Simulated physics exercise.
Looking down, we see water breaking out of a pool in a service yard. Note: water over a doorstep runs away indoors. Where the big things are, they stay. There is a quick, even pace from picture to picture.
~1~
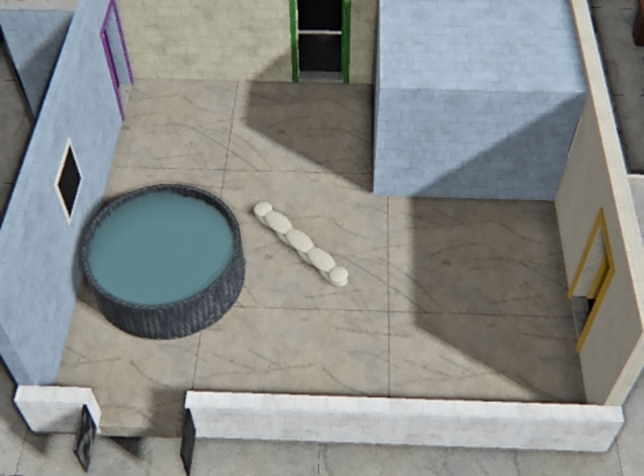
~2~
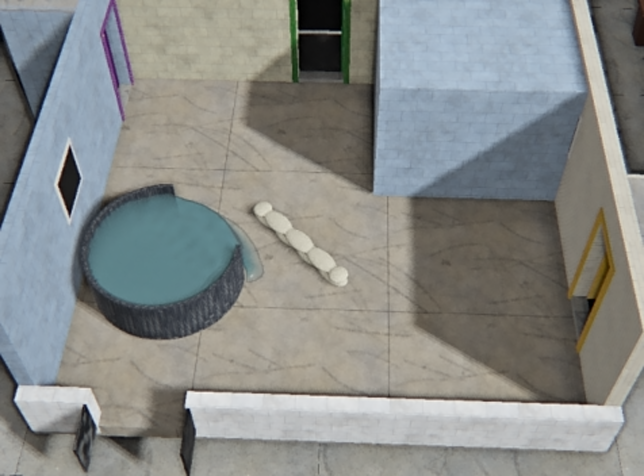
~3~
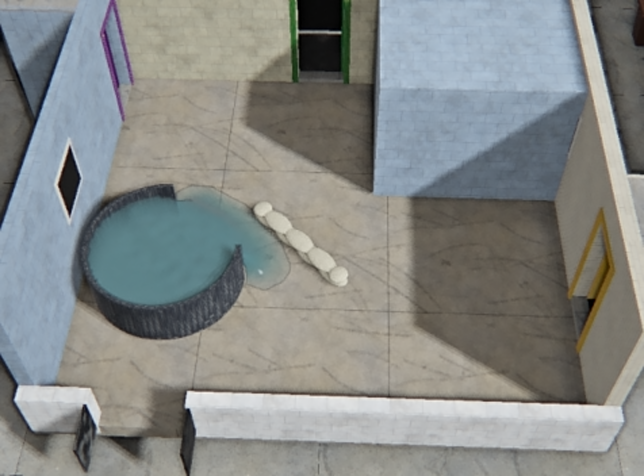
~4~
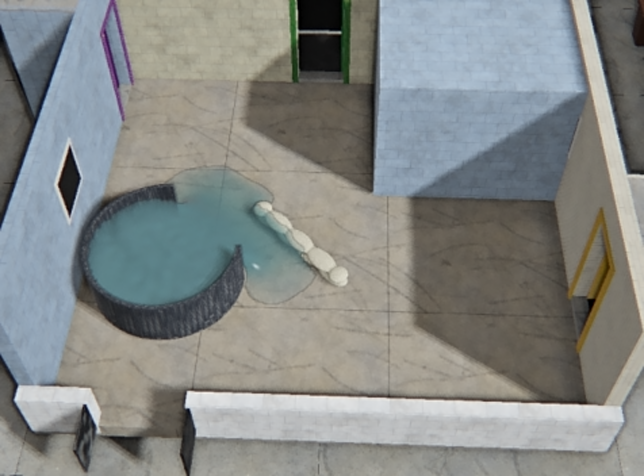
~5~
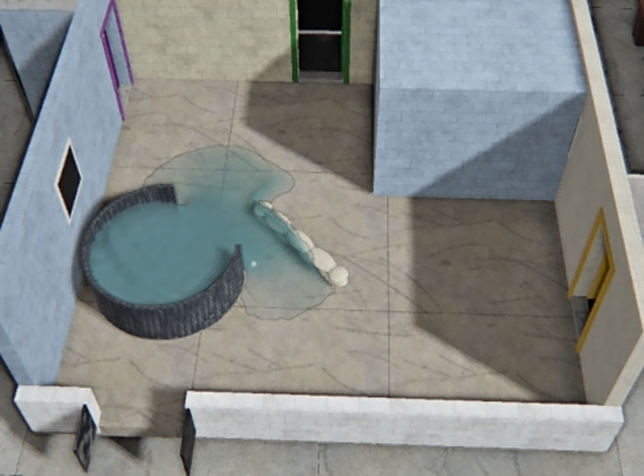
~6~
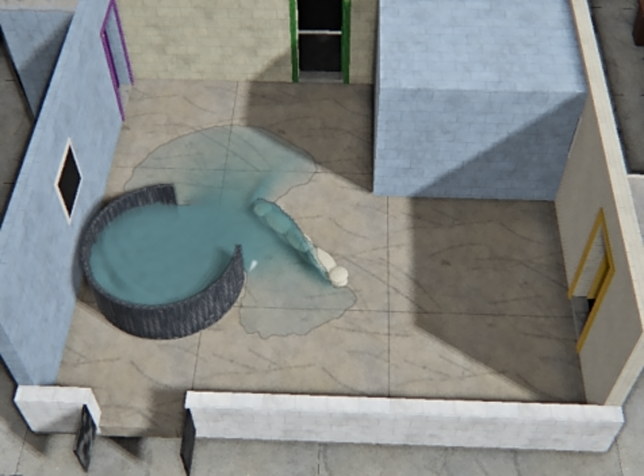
Teal water pouring from a gap in a round dark pool, spreading around and over pale sandbags across a walled yard.
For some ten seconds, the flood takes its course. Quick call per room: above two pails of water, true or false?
Purple door: True; green door: True; yellow door: False.
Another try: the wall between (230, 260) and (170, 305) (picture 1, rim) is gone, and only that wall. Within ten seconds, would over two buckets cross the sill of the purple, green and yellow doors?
Result: Purple remains beneath it; green remains beneath it; yellow goes past the limit.
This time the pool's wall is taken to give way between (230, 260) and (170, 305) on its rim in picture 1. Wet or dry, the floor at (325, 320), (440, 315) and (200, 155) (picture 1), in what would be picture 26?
Listed order gives sopping; sopping; left alone.
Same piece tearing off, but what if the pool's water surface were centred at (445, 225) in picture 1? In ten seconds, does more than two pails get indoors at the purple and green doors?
Looking at both doors, the purple door one doesn't reach it while the green door one doesn't reach it.
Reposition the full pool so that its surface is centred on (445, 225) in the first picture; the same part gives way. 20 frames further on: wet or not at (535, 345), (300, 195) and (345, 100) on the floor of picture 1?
As listed: Wet, free of water, clear.
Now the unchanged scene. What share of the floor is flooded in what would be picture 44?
Around 90 percent.
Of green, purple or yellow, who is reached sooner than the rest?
It's the green one.
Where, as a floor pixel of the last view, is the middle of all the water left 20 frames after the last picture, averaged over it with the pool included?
I'd mark it close to (271, 210).
A moment on, water covers 50 % of the floor; the purple door not reached, the green door wet at the sill, nothing in, the yellow door not reached.
Next, water covers 65 % of the floor; the purple door wet at the sill, nothing in, the green door over two buckets in, the yellow door not reached.
Then, water covers 70 % of the floor; the purple door under two buckets in, the green door far over two buckets in, the yellow door not reached.
Later, water covers 90 % of the floor; the purple door far over two buckets in, the green door far over two buckets in, the yellow door wet at the sill, nothing in.
In the end, water covers 95 % of the floor; the purple door far over two buckets in, the green door far over two buckets in, the yellow door under two buckets in.
